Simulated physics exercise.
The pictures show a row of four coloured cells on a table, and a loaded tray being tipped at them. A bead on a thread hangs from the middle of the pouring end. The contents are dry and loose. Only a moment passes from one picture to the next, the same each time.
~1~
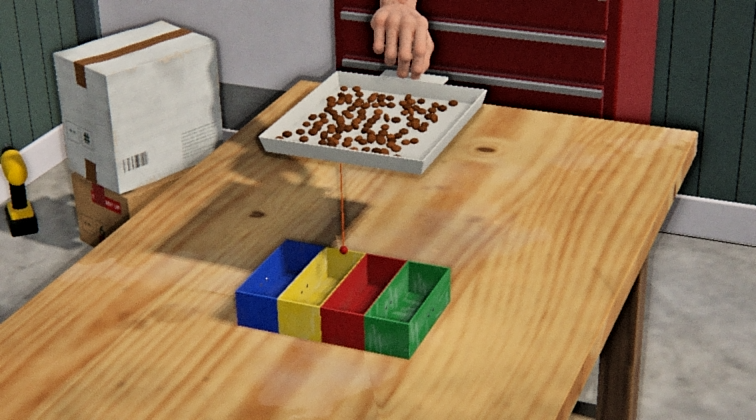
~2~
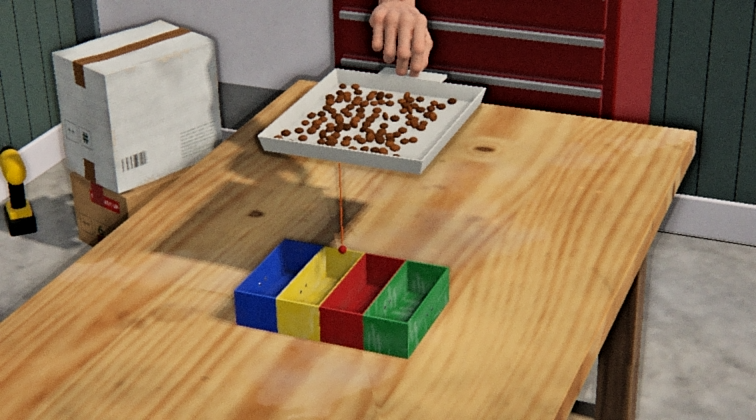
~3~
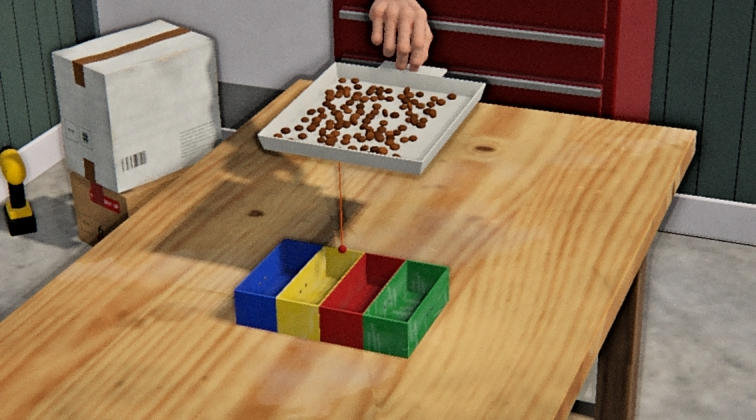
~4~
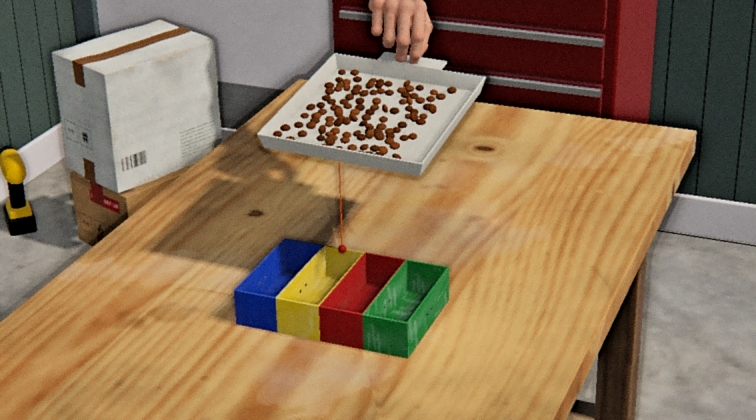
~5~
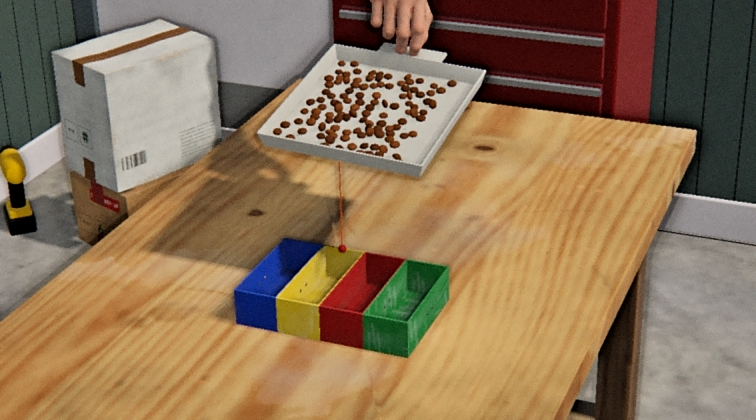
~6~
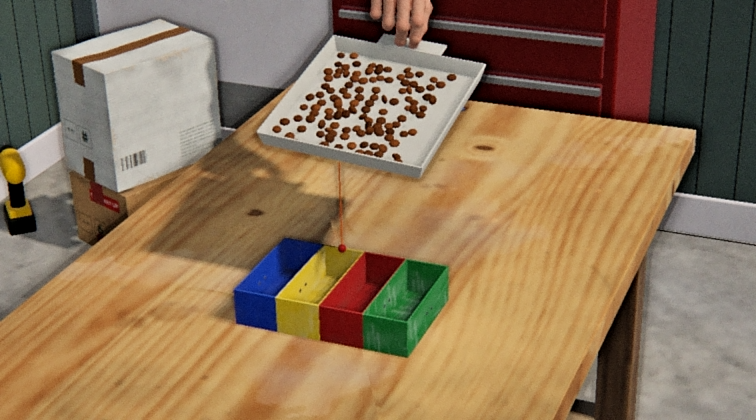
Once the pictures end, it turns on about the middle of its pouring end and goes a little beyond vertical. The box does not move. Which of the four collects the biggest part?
Fullest: The green cell.
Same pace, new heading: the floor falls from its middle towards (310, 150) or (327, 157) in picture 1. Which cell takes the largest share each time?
First the blue one, then the blue cell.
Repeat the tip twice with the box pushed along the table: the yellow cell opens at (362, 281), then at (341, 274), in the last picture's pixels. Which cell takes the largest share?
One: The cell in red. Two: The cell in red.
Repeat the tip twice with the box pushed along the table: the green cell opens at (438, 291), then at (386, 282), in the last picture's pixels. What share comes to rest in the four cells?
About 100 and 70 per cent.
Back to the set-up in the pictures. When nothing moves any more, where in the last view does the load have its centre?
Close to (398, 313).
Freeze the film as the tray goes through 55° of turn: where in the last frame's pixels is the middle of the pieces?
Around (368, 134).
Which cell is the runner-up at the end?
It is that red cell.
Just after the last frame, tray tipped steeply; almost all on the tray; just a few falling or outside the box.
A moment on, tray tipped right over; roughly half on the tray; roughly a quarter in the green cell; about a tenth in the red cell; just a few in the yellow cell; roughly a quarter falling or outside the box.
Further on, tray tipped past a quarter turn; roughly two thirds in the green cell; roughly a quarter in the red cell; about a tenth in the yellow cell; just a few falling or outside the box.
When it is over, tray tipped past a quarter turn; roughly two thirds in the green cell; roughly a quarter in the red cell; about a tenth in the yellow cell; not one in the blue cell; just a few outside the box.
